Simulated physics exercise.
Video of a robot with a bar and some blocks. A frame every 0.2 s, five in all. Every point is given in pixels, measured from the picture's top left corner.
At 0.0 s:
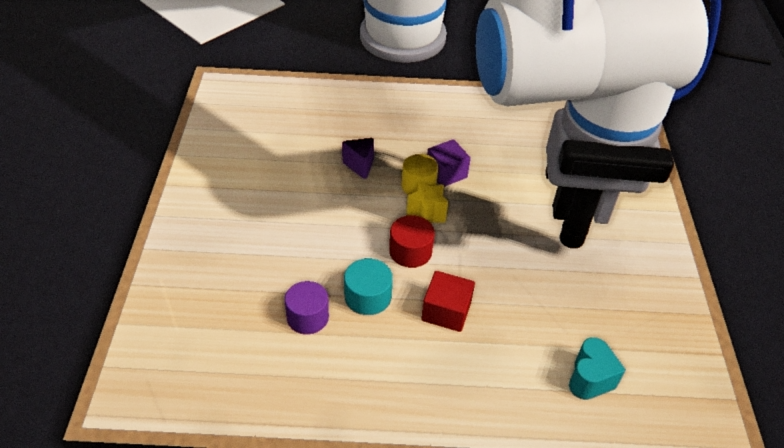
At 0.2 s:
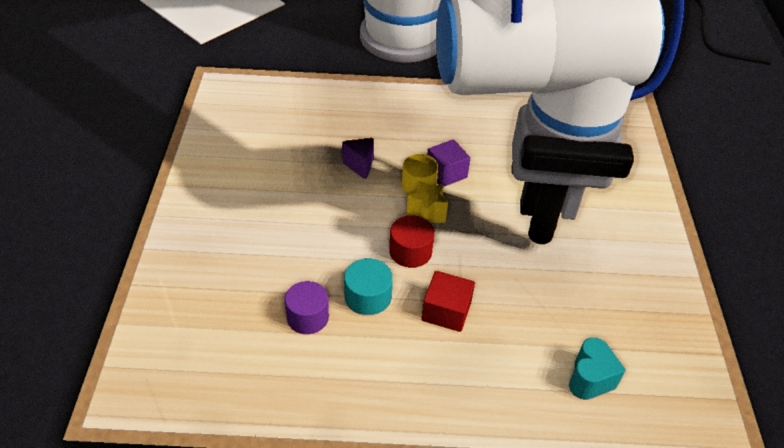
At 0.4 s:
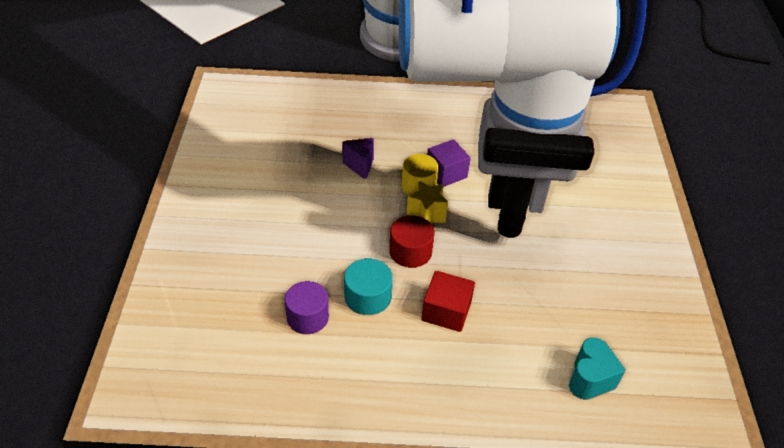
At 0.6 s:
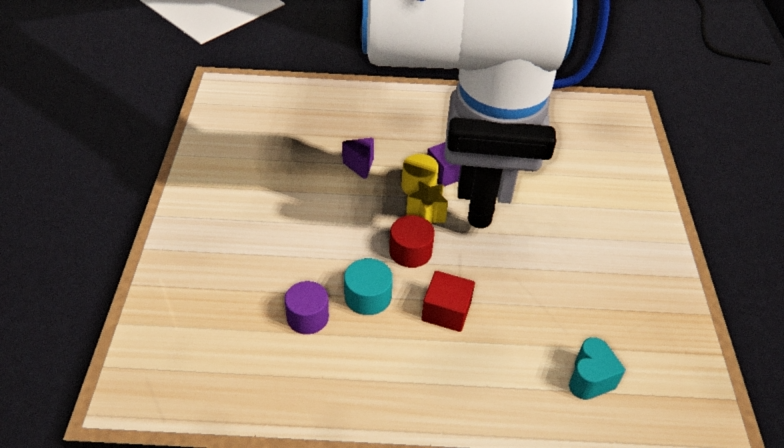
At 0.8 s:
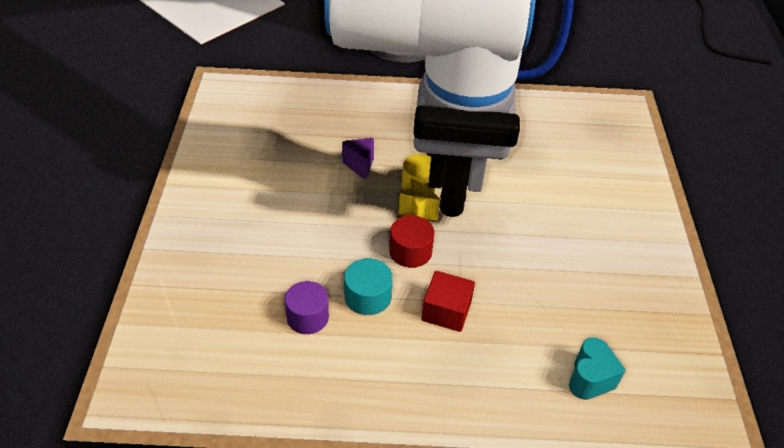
On a wooden board scattered with purple, yellow, red and teal blocks, a white robot arm moved its black bar steadily left, coming up beside the yellow star block, while the blocks barely shifted.
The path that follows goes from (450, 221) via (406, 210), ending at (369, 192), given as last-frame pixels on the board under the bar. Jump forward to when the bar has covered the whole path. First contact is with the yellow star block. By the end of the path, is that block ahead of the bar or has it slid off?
When the path is over, you would find the yellow star block still in front of the bar.
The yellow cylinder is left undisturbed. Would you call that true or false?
That claim is true.
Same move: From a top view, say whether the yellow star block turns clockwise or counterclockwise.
Its spin: Clockwise.
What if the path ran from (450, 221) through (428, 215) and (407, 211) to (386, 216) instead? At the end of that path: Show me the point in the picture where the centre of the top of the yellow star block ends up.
The top centre is at (369, 182).
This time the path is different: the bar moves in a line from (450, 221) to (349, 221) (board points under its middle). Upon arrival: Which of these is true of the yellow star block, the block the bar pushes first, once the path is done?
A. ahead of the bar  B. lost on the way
B: Lost on the way.
On the path given first. Halfway along, bar (407, 198); yellow star block (383, 182), turned 30° clockwise.
At the end, bar (369, 180); purple triangular piece unmoved; yellow cylinder unmoved; yellow star block (344, 167), turned 20° clockwise.
